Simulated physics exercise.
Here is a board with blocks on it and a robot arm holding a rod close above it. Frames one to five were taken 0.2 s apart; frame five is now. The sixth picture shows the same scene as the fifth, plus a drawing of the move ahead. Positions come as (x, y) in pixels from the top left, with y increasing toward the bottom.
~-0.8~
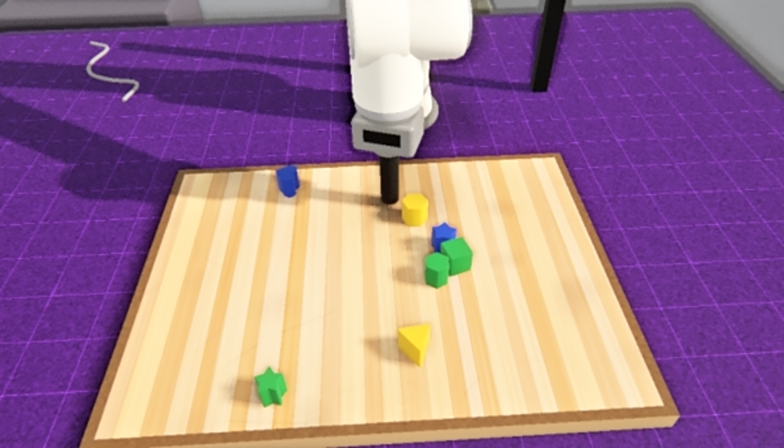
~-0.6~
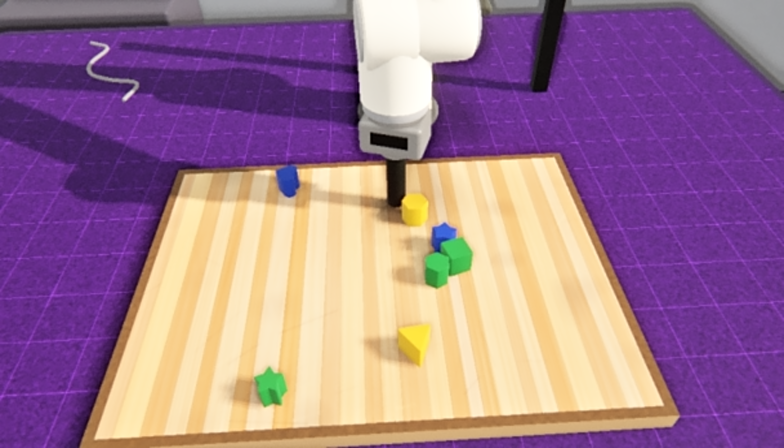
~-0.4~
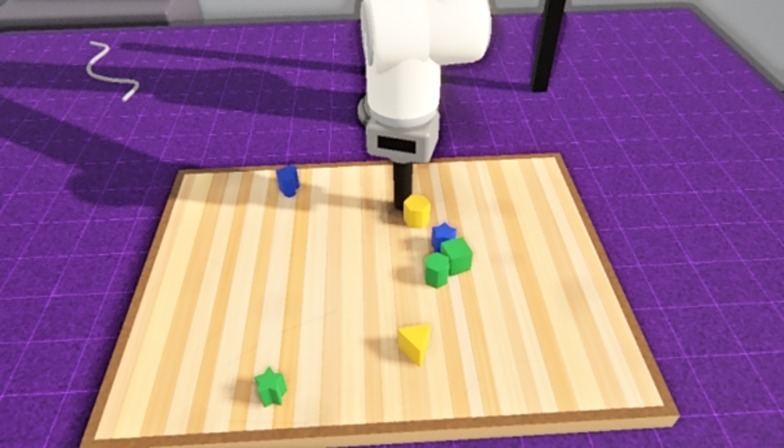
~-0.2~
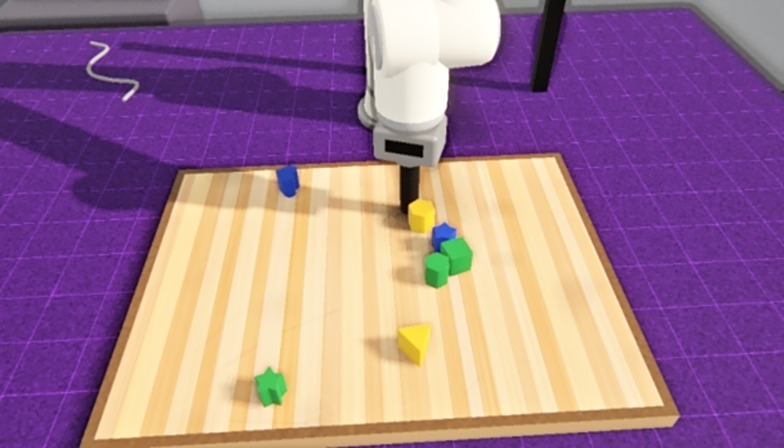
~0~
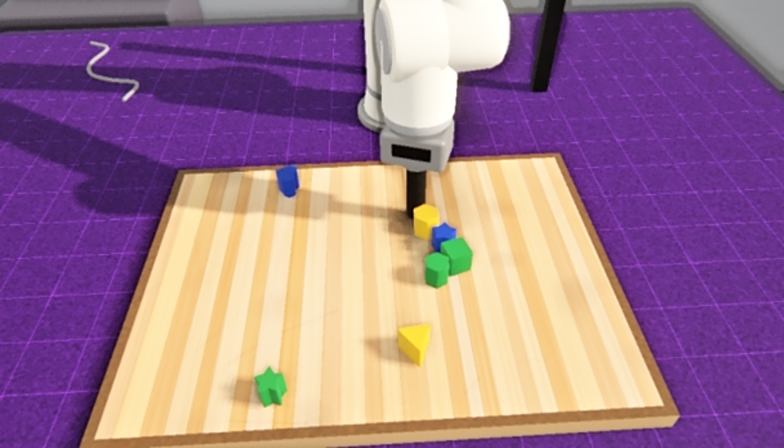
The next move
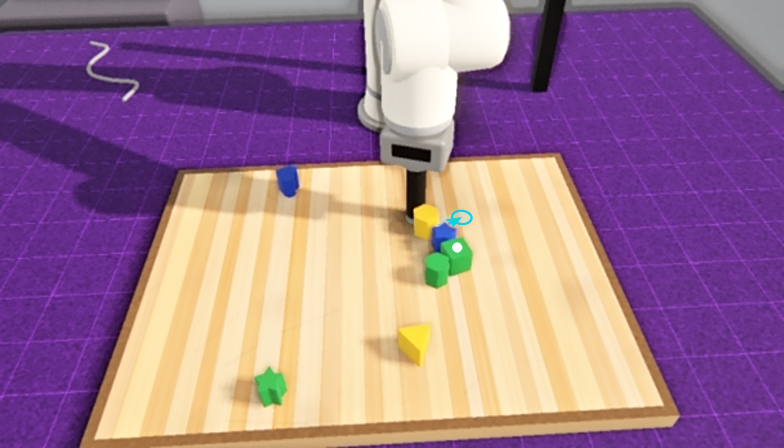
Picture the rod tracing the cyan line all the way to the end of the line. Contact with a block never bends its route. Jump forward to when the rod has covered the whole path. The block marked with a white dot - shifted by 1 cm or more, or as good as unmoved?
It is shifted.
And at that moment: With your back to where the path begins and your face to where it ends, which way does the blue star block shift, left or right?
The right.
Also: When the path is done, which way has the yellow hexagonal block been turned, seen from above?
From the top: Clockwise.
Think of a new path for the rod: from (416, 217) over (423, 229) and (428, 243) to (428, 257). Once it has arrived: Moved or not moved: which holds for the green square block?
When the path is over, the green square block has left its spot.
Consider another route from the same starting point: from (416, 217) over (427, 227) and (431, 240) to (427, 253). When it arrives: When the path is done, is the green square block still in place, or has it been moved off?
Moved away.
The line goes from (416, 217) over (431, 224) and (448, 224) to (462, 217); the dot is on the green square block.
On the path given first. Halfway along, rod at (440, 221); yellow hexagonal block at (444, 223), turned 35° clockwise; blue star block at (451, 238), turned 20° clockwise; green square block at (462, 256).
At the end, rod at (462, 213); yellow hexagonal block at (444, 223), turned 40° clockwise; blue star block at (451, 238), turned 20° clockwise; green square block at (462, 256).
